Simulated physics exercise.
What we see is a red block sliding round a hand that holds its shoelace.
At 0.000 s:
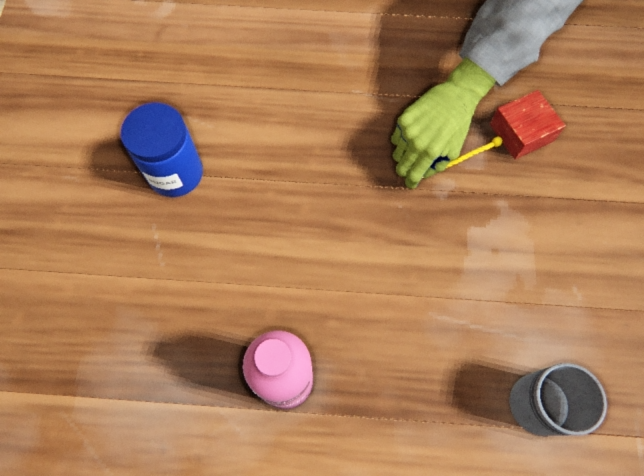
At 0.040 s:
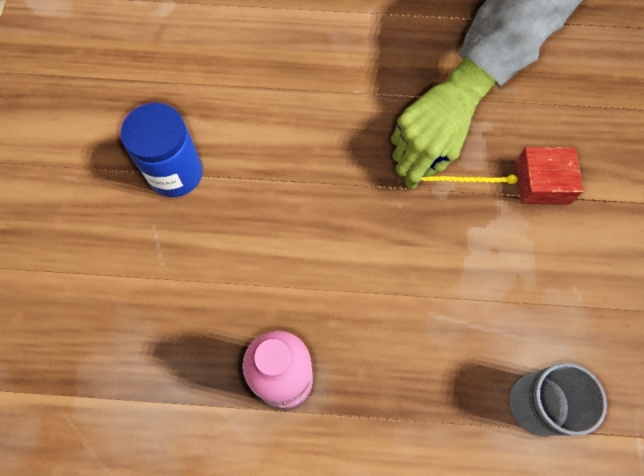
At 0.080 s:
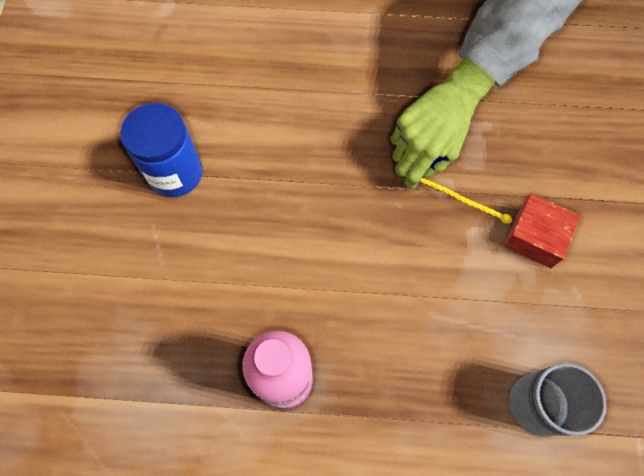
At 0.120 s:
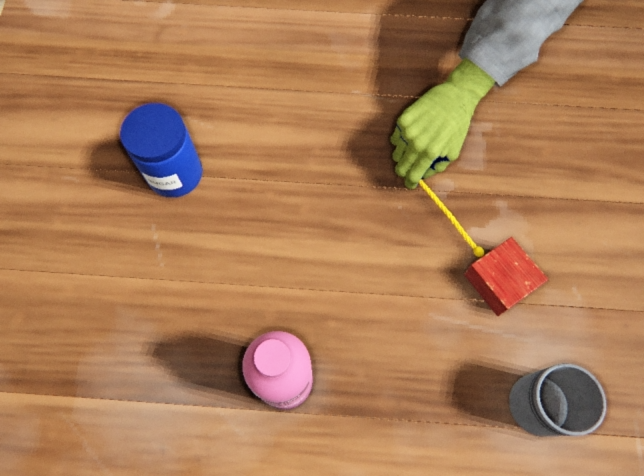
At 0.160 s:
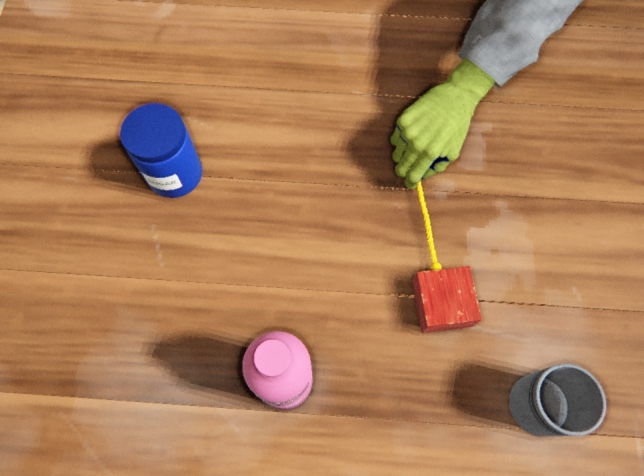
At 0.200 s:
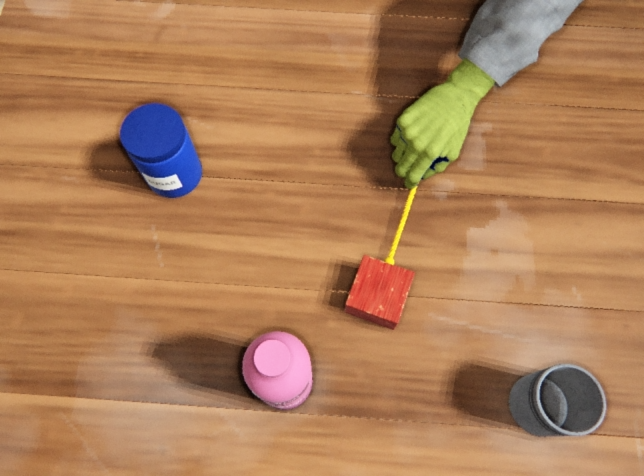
A green hand in a grey sleeve held a yellow cord and swung a red block clockwise around it, from the right down to below the hand, while a jar, bottle and mug stayed still.
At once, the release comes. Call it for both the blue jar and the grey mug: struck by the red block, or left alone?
Blue jar: Struck; grey mug: Left alone.
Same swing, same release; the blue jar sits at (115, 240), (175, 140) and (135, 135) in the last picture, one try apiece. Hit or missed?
Going by position, it is left alone first, is knocked second and is knocked third.
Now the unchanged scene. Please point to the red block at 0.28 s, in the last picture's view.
About (270, 233).
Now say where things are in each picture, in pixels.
Red block (532, 116); blue jar (152, 129); grey mug (572, 398); pink bottle (273, 357), in the first frame.
Red block (554, 169), in the second frame.
Red block (547, 225), in the third frame.
Red block (510, 272), in the fourth frame.
Red block (449, 295), in the fifth frame.
Red block (381, 288); blue jar (151, 130); grey mug (571, 399); pink bottle (272, 358); going round clockwise, in the sixth frame.
After 0.28 s, block near (270, 233).
After 0.40 s, block near (199, 201); blue jar pushed aside.
In the end, block near (197, 201); blue jar pushed aside. The blue jar takes the knock and the grey mug stays untouched.
